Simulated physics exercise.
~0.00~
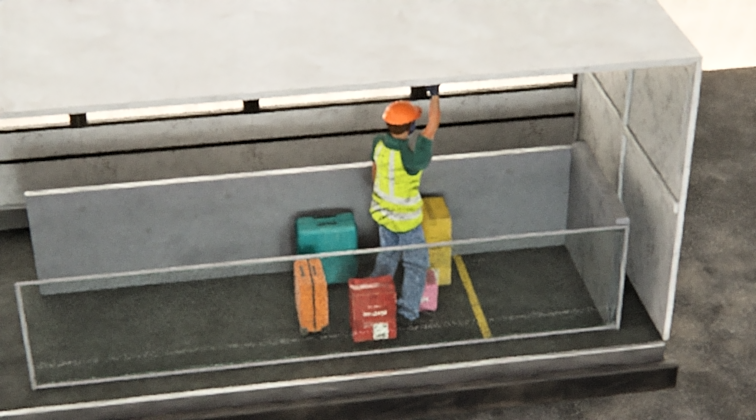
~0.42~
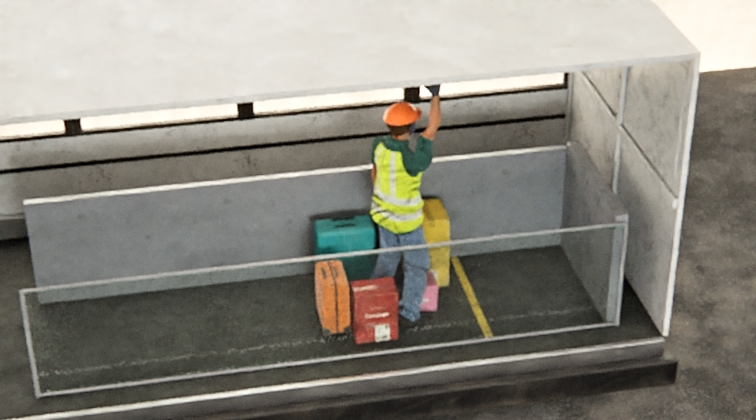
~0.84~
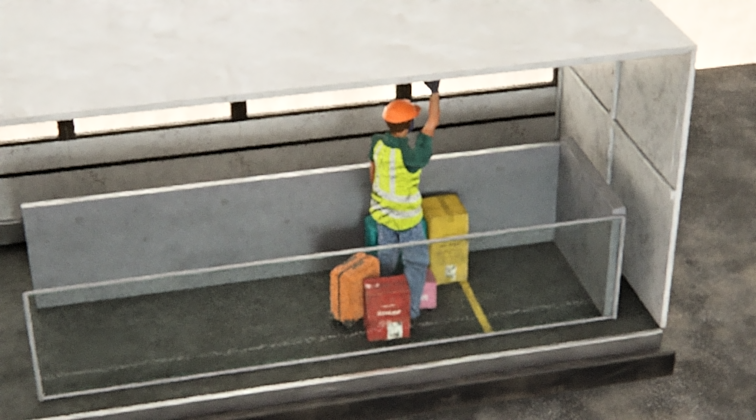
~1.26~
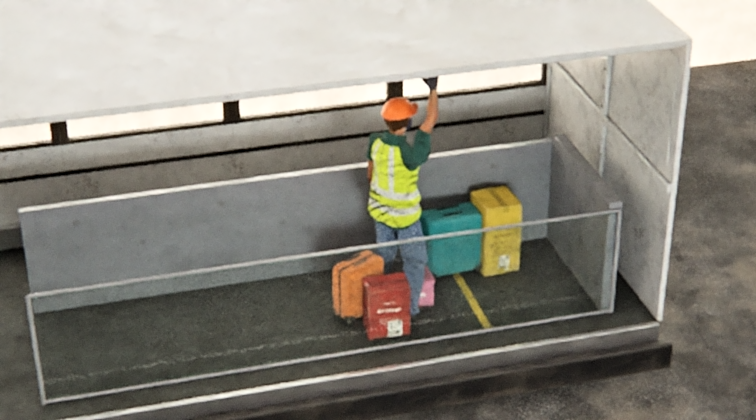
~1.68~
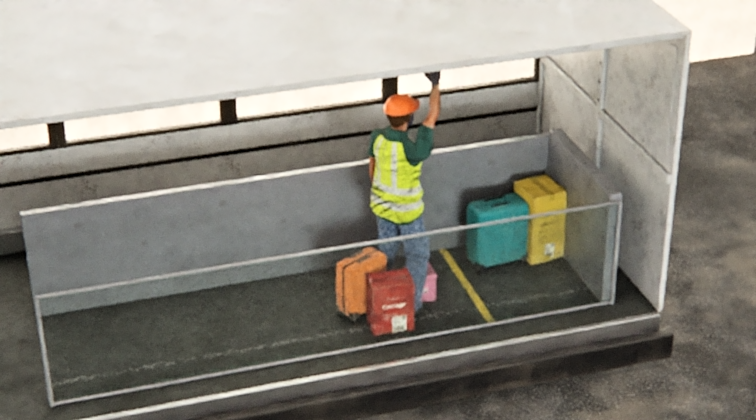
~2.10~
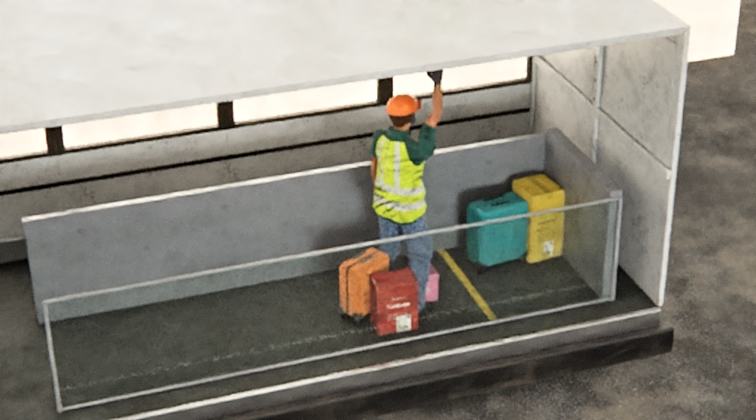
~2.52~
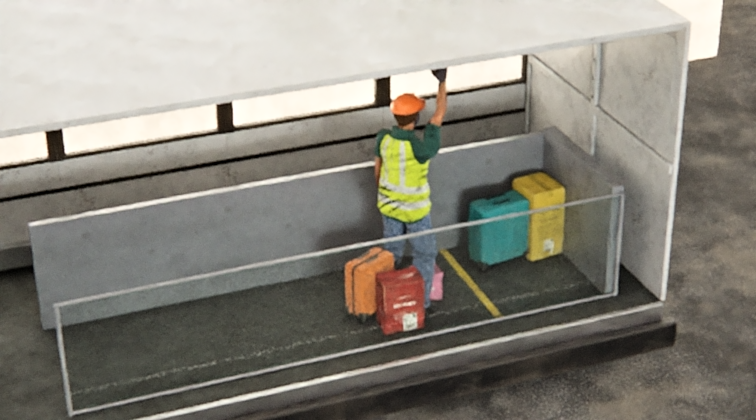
In this clip, a worker in an orange helmet holds on overhead while an orange case and red pack shift slightly right and stop short of a yellow line, and a teal case and yellow bag slide farther right, ending upright beyond it near the end wall.
